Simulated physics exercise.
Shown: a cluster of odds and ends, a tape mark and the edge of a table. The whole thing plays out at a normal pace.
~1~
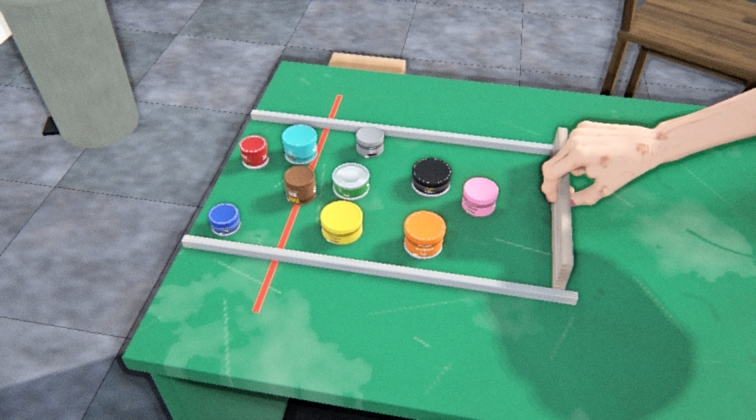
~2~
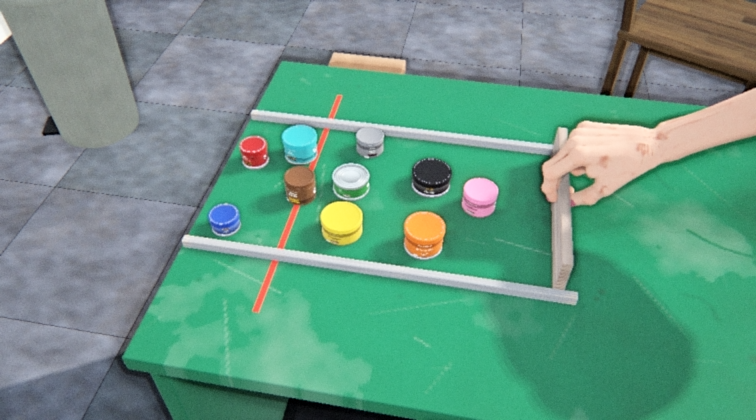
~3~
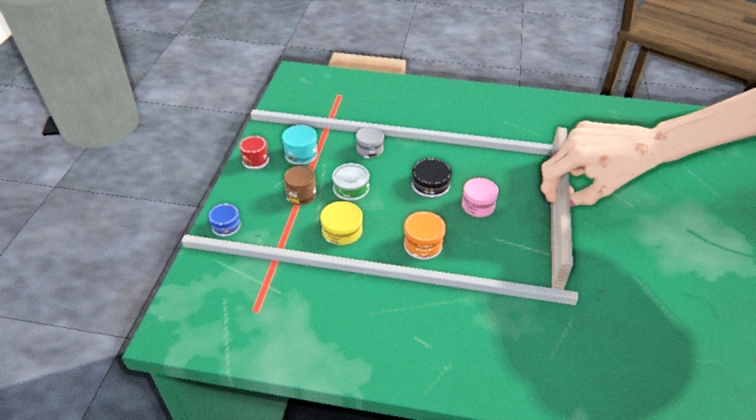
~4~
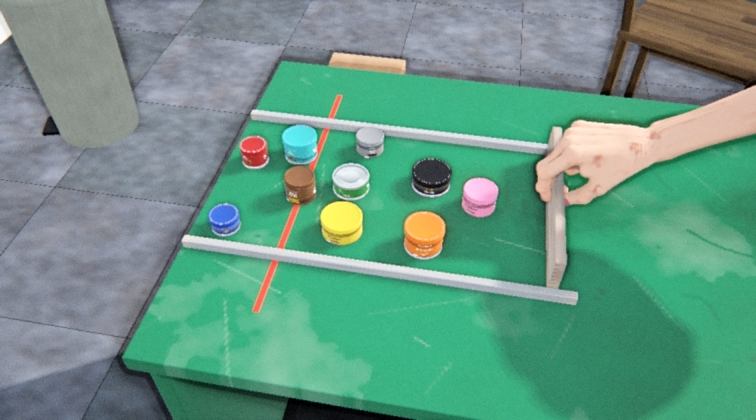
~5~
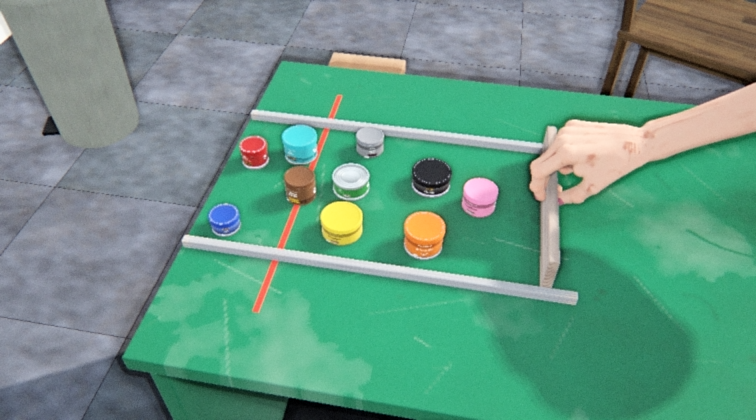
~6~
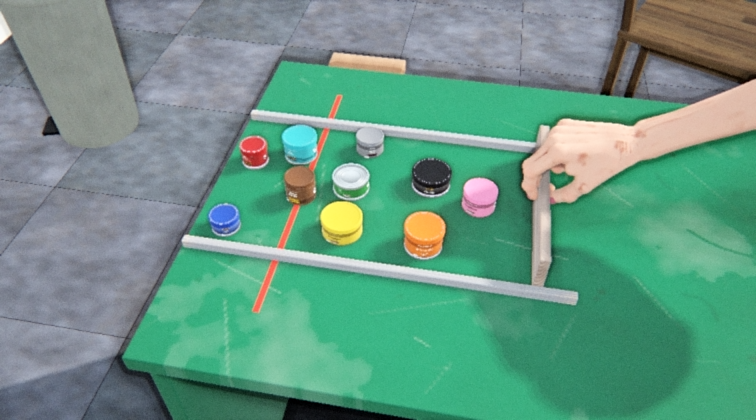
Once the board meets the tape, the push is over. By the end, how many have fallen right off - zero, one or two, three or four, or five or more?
All remain.
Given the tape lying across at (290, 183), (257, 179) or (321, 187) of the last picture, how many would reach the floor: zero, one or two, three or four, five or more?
1 or 2; 5 or more; none at all.
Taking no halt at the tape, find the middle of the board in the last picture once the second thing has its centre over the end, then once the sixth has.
First roughly (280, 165), later roughly (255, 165).
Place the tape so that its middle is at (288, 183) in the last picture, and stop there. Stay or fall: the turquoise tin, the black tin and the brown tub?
Going in order, the turquoise tin keeps its spot, then the black tin keeps its spot, then the brown tub keeps its spot.
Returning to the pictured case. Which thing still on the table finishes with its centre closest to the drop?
Result: The blue pot.
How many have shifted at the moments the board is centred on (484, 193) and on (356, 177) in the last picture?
That gives 1 for the first and 7 for the second.
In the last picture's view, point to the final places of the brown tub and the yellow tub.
Roughly (240, 183); the other one roughly (234, 210).
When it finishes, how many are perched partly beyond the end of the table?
Answer: 1.
Soon after, none off yet; red tin at rest near (254, 153); blue pot at rest near (225, 220); turquoise tin at rest near (300, 145).
In the end, the number that fall off is zero.
